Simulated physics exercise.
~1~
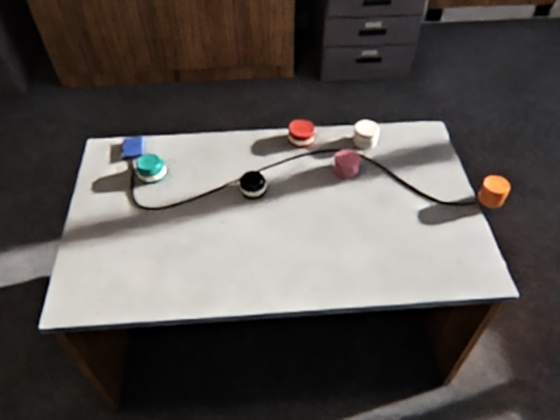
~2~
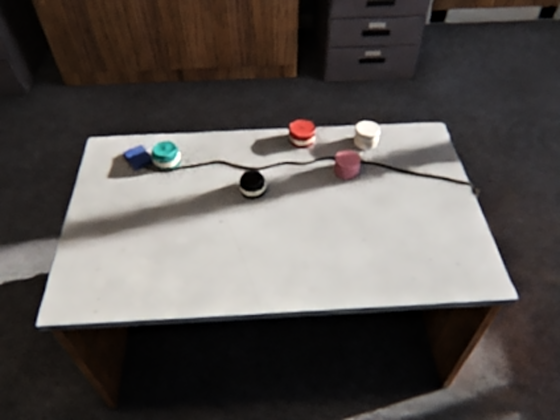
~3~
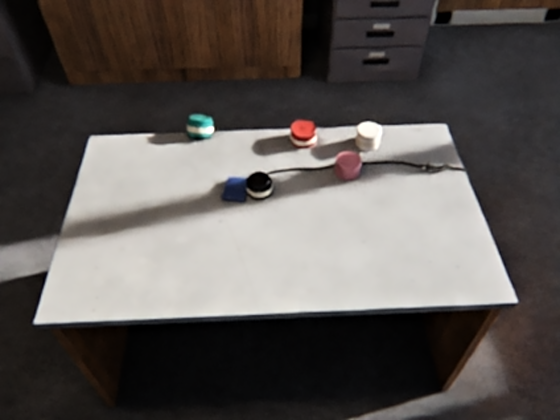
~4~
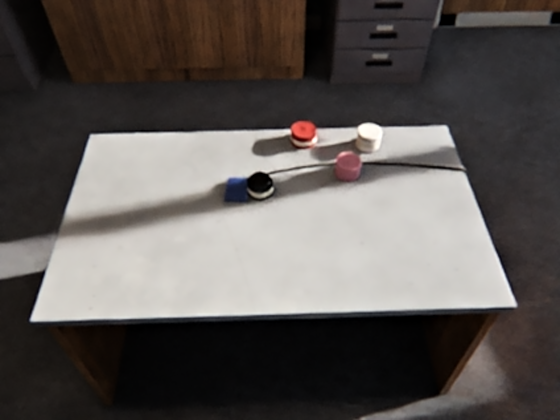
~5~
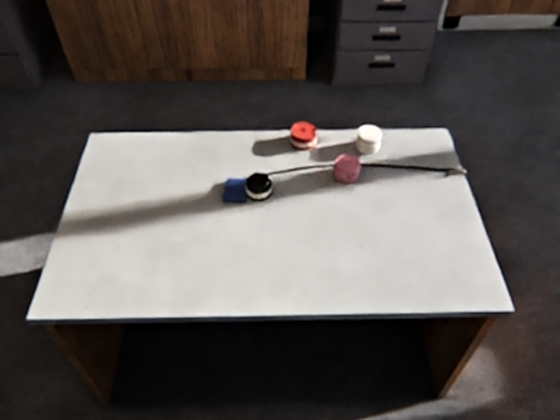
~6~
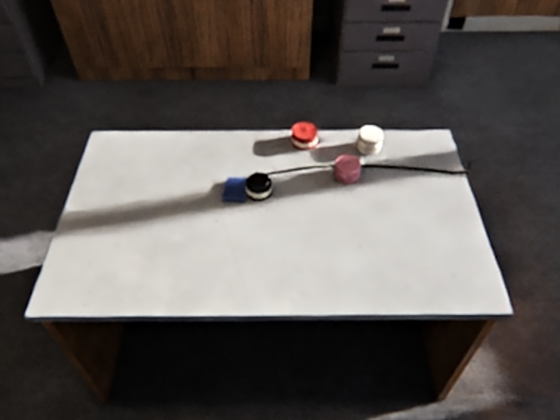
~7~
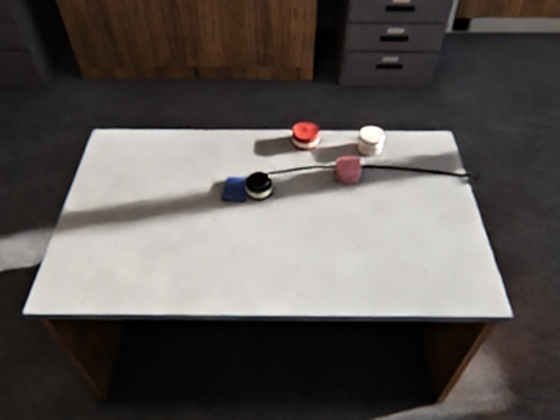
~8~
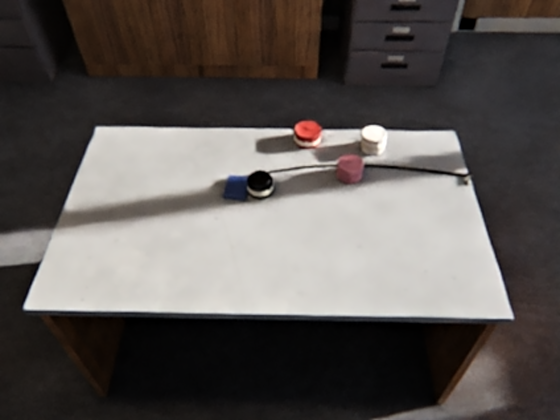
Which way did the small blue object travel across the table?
It moved to the right, ending up beside the black jar.
